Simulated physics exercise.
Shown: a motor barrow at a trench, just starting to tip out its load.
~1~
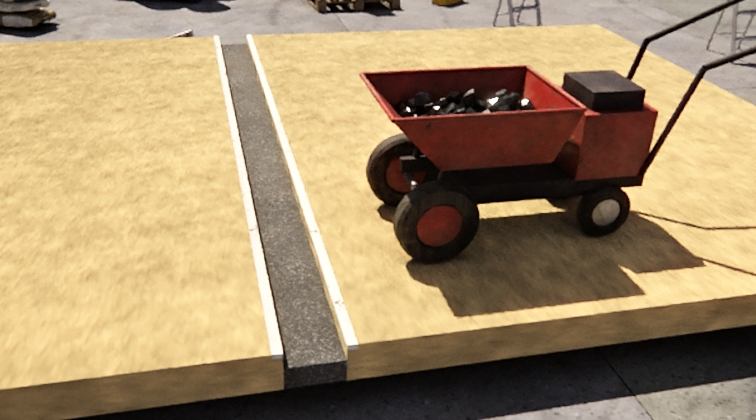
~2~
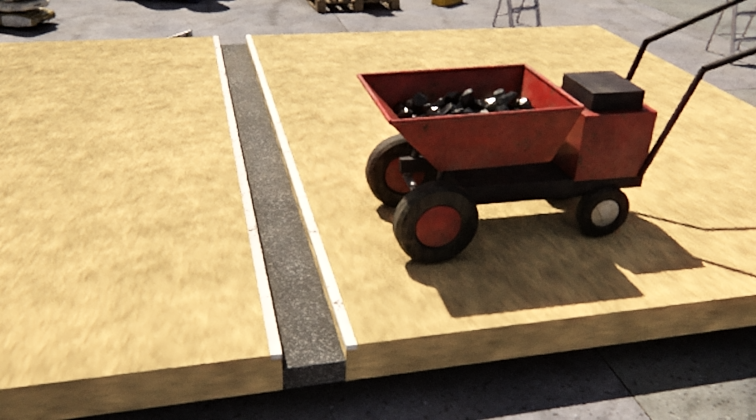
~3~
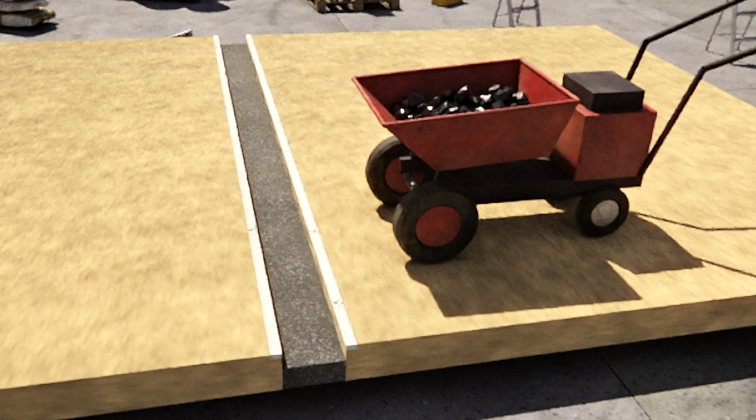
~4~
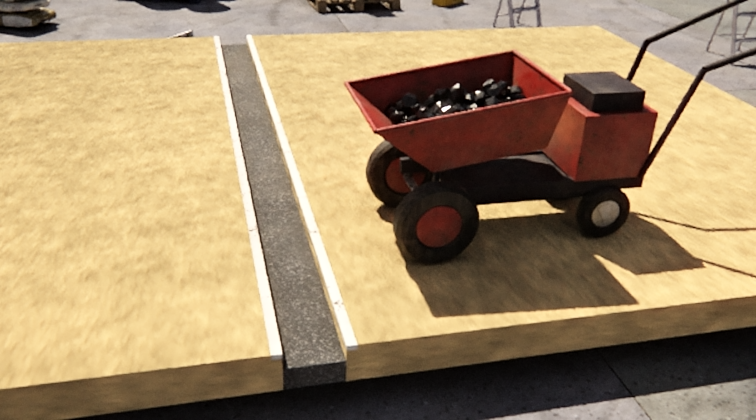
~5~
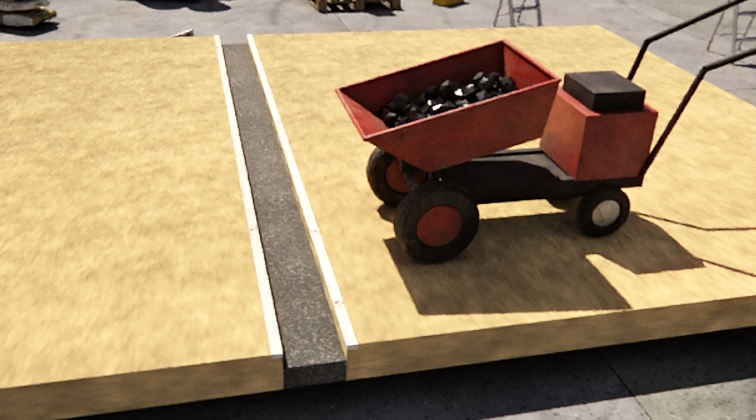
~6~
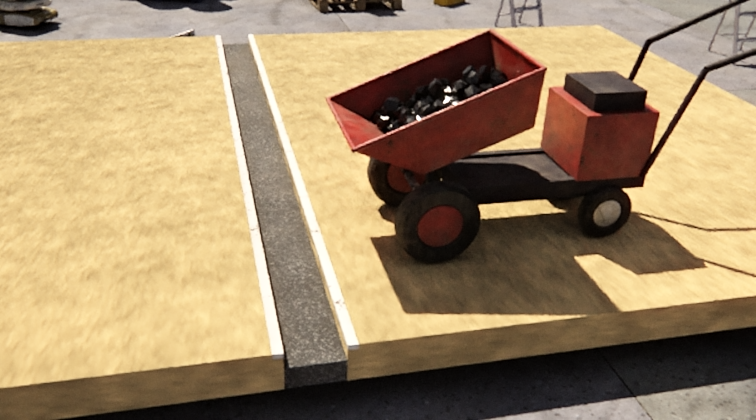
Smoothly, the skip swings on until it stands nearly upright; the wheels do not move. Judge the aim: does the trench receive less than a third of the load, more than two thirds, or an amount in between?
Within the one-third to two-thirds range.
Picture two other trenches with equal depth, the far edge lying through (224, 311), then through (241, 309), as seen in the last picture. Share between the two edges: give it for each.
Close to 90 per cent in the first, close to 80 per cent in the second.
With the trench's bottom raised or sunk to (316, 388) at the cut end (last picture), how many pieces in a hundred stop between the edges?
It works out to some 90 percent.
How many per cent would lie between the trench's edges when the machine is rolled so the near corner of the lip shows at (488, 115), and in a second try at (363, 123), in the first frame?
The share would be near 20 percent, and then near 20 percent.
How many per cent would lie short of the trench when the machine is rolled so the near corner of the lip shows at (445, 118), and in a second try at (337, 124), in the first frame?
30 % and 0 %.
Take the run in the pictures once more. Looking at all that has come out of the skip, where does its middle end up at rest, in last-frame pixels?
The centre comes to rest near (277, 242).
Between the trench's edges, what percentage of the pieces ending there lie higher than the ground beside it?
About 45 %.
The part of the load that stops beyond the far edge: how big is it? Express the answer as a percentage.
20 percent.
Soon, skip tipped steeply; all in the skip.
A while on, skip tipped right over; about two thirds in the skip; about a third in or heaped over the trench; a stray few beyond it.
Towards the end, skip tipped right over; about a quarter in the skip; about half in or heaped over the trench; about a quarter beyond it.
Finally, skip tipped right over; about a quarter in the skip; about half in or heaped over the trench; about a quarter beyond it.
